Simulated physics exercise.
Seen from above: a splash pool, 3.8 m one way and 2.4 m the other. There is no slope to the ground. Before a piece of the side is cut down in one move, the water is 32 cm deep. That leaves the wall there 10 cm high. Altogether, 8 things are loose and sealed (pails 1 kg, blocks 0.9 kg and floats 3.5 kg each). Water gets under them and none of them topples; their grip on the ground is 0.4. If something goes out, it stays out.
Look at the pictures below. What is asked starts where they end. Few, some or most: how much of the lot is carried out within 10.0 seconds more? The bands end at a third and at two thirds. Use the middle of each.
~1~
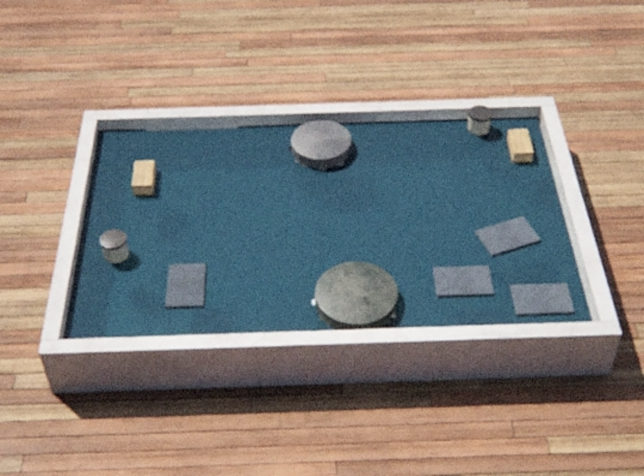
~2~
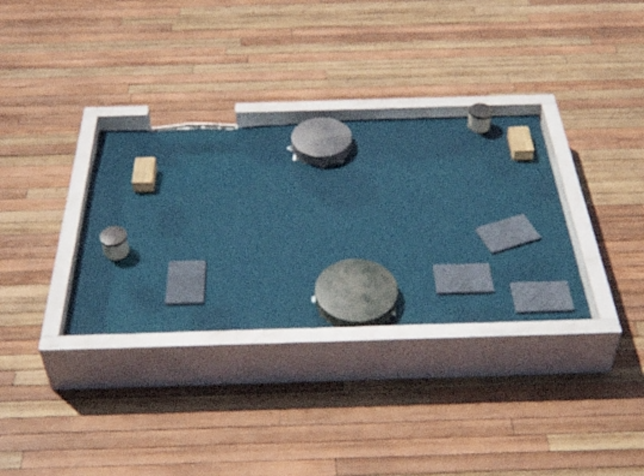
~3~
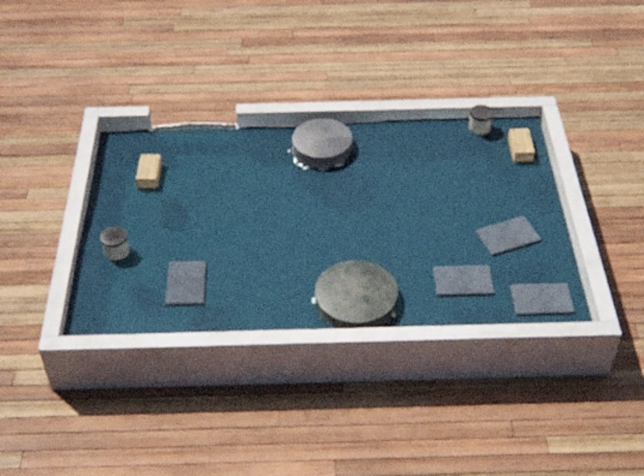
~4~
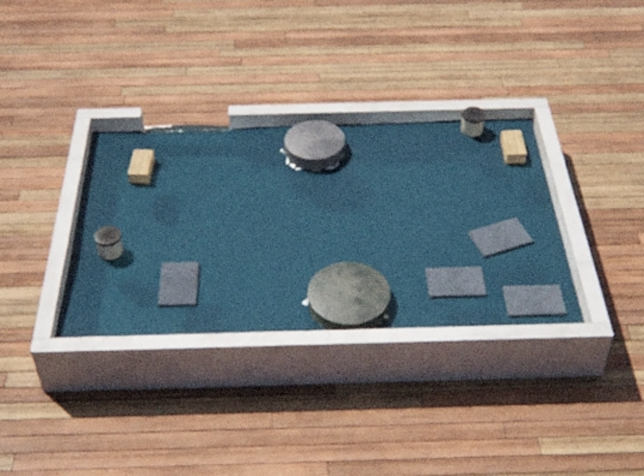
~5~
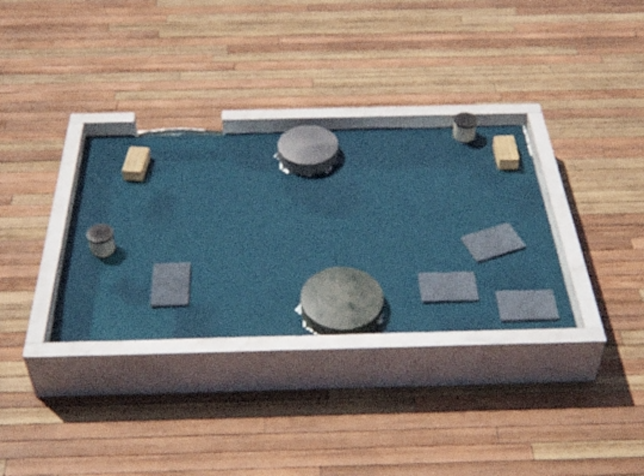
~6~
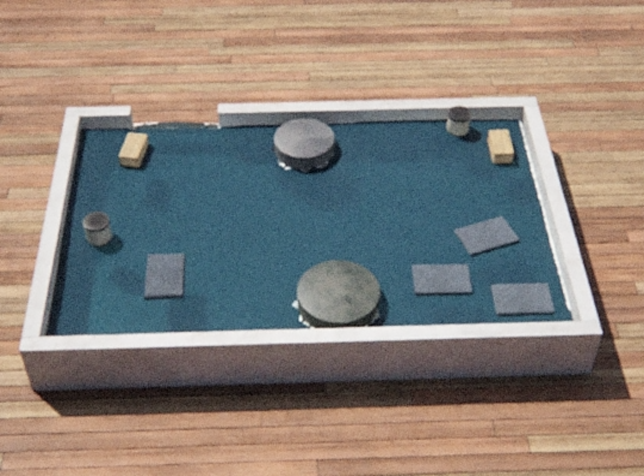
Below one third of the lot.
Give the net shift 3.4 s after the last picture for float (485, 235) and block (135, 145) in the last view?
10 cm; washed out.
Then, 0.8 s after the last picture 0 of 8 are out; 8 afloat.
Then, 3.4 s after the last picture 1 of 8 are out; 7 afloat.
Then, 6.0 s after the last picture 1 of 8 are out; 7 afloat.
Then, 10.0 s after the last picture 1 of 8 are out; 7 afloat.
